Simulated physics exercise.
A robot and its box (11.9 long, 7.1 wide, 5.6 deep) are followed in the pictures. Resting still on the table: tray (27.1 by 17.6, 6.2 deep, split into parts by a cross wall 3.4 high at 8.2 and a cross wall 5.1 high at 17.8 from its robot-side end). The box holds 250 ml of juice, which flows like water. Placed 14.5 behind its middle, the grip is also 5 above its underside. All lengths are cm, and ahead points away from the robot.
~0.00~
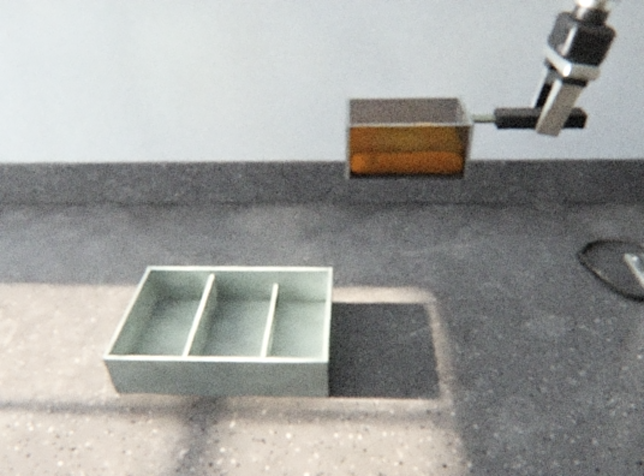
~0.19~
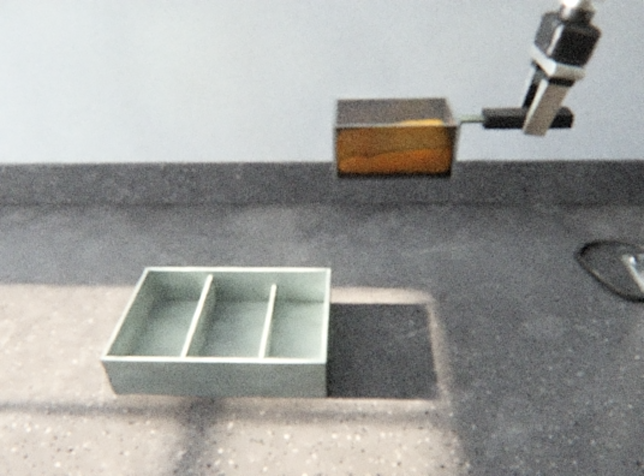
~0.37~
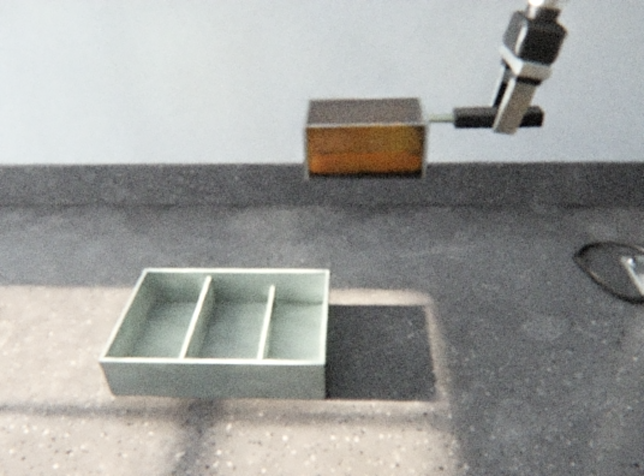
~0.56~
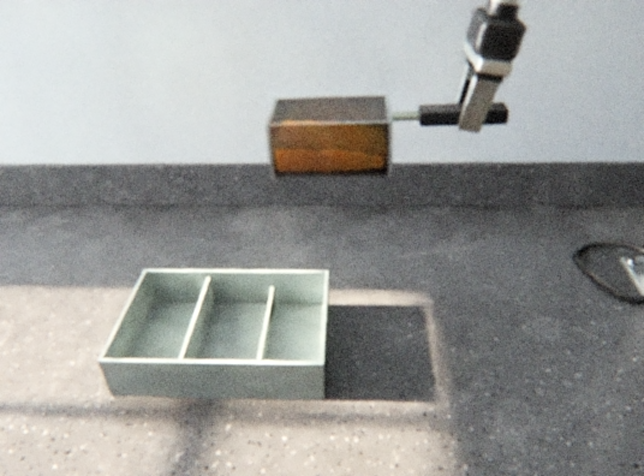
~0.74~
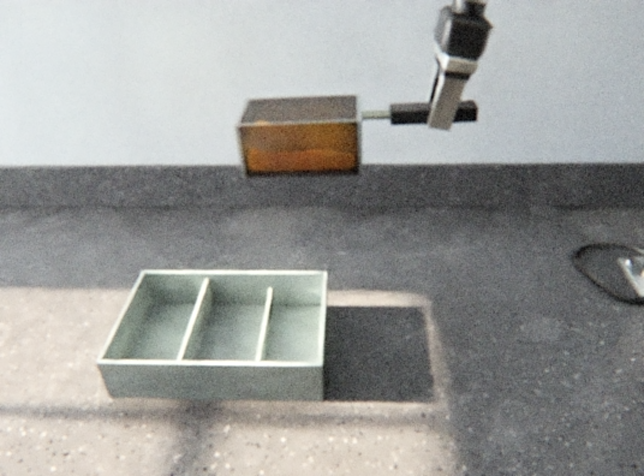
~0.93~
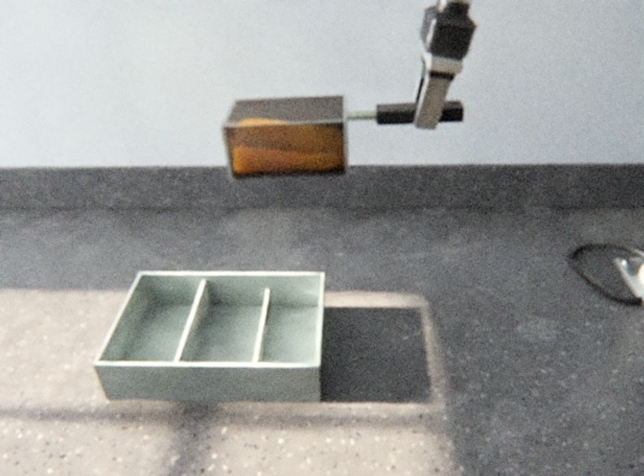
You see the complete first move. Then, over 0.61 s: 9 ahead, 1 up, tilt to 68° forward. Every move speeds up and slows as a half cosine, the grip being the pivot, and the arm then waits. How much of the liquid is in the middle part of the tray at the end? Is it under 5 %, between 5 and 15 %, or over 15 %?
Over 15 %.
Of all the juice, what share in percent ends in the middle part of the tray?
Something like 60 in a hundred.
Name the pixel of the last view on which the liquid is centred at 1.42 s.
Around (259, 253).
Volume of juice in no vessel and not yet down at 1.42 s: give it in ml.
I'd say around 80 ml.
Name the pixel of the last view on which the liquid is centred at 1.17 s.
I'd point to around (280, 187).
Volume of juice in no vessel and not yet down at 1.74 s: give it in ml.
30 ml.
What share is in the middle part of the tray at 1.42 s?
Looks like about 7 per cent by then.
After 1.17 s, tilted 25° forward, liquid up to 29 above the table; 250 ml in the box.
After 1.42 s, tilted 62° forward, liquid up to 21 above the table; 150 ml in the box, 20 ml in the middle part, 80 ml in the air or running down outside.
After 1.74 s, tilted 68° forward, liquid up to 33 above the table; 120 ml in the middle part, 80 ml in the box, 15 ml in the robot-side part, 30 ml in the air or running down outside.
After 2.54 s, tilted 68° forward, liquid up to 18 above the table; 145 ml in the middle part, 60 ml in the box, 20 ml in the robot-side part, 20 ml on the table or floor, 5 ml in the far-side part.
At rest, 145 ml in the middle part, 60 ml in the box, 20 ml in the robot-side part, 20 ml on the table or floor, 5 ml in the far-side part. That is 59 % in the middle part of the tray.
